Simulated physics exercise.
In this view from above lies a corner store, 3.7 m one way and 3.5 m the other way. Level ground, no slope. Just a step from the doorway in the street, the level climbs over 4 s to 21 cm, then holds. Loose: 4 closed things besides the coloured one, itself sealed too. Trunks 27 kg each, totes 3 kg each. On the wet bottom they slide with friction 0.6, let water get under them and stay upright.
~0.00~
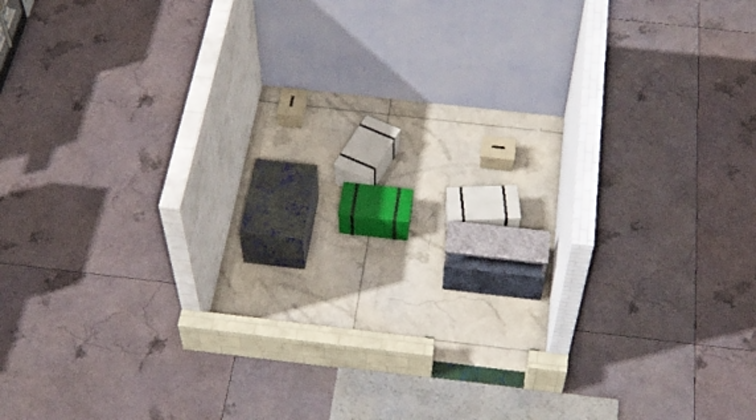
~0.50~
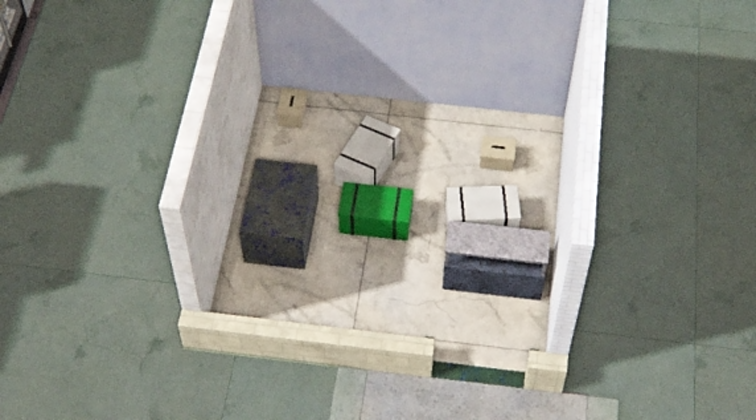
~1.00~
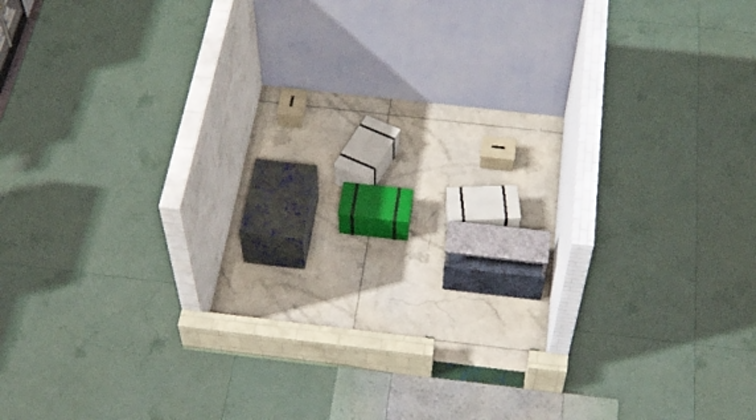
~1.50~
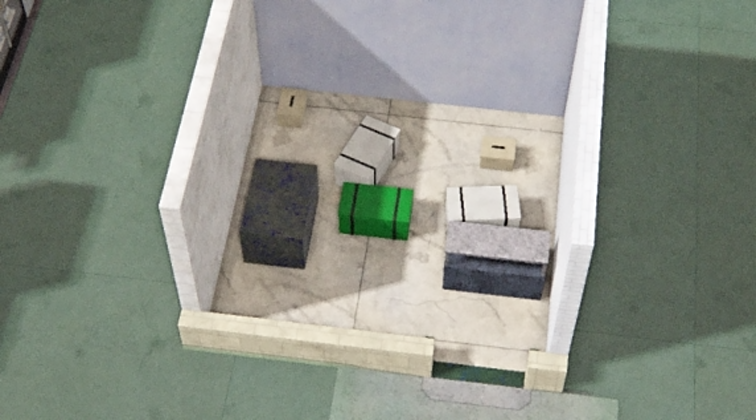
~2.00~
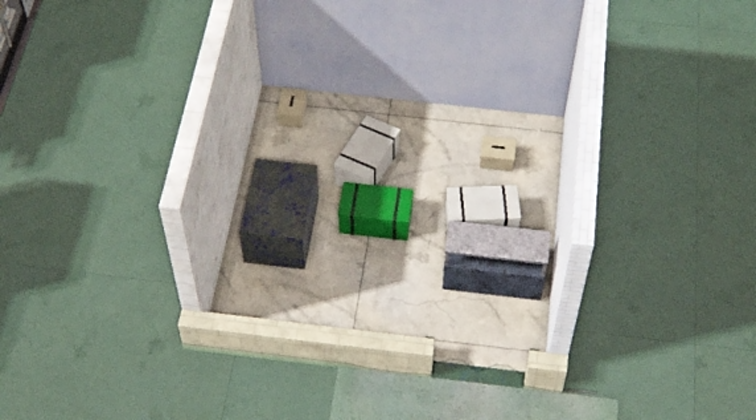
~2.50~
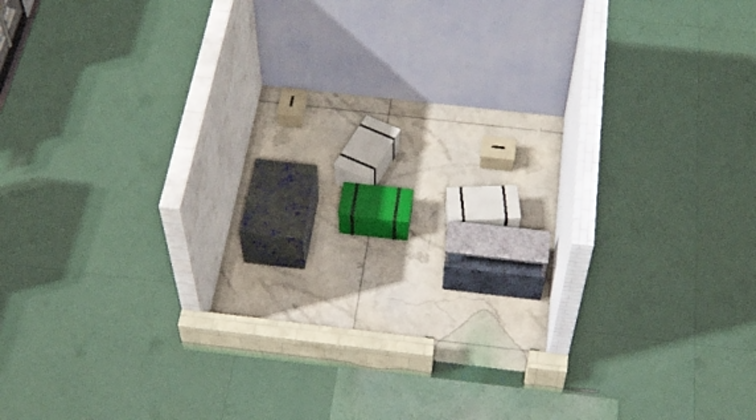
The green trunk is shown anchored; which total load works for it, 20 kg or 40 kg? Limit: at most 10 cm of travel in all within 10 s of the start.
Outcome: Only the large mass serves.
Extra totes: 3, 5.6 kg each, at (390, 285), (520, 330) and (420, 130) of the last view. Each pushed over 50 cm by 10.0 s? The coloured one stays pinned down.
Note, in sequence: Exceeded, not exceeded, not exceeded.
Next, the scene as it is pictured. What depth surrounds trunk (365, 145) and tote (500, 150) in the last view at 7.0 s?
Depths: Near 2 cm, then near 1 cm.
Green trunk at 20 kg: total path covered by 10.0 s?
Roughly 20 cm.
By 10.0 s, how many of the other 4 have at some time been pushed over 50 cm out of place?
It adds up to 1.
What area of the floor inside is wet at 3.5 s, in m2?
Some 1.5 m2 of it.
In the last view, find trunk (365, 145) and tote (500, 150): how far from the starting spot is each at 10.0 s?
Respectively 0 and 0 centimetres.
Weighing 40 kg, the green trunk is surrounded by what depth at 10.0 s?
Depth: Approx. 8 cm.
After 3.5 s the green trunk would be 0 cm from its start with 20 kg and 0 cm from its start with 40 kg; 0 cm of water round it then.
After 4.5 s the green trunk would be 0 cm from its start with 20 kg and 0 cm from its start with 40 kg; 2 cm of water round it then.
After 7.0 s the green trunk would be 11 cm from its start with 20 kg and 0 cm from its start with 40 kg; 6 cm of water round it then.
After 10.0 s the green trunk would be 21 cm from its start with 20 kg and 0 cm from its start with 40 kg; 8 cm of water round it then.
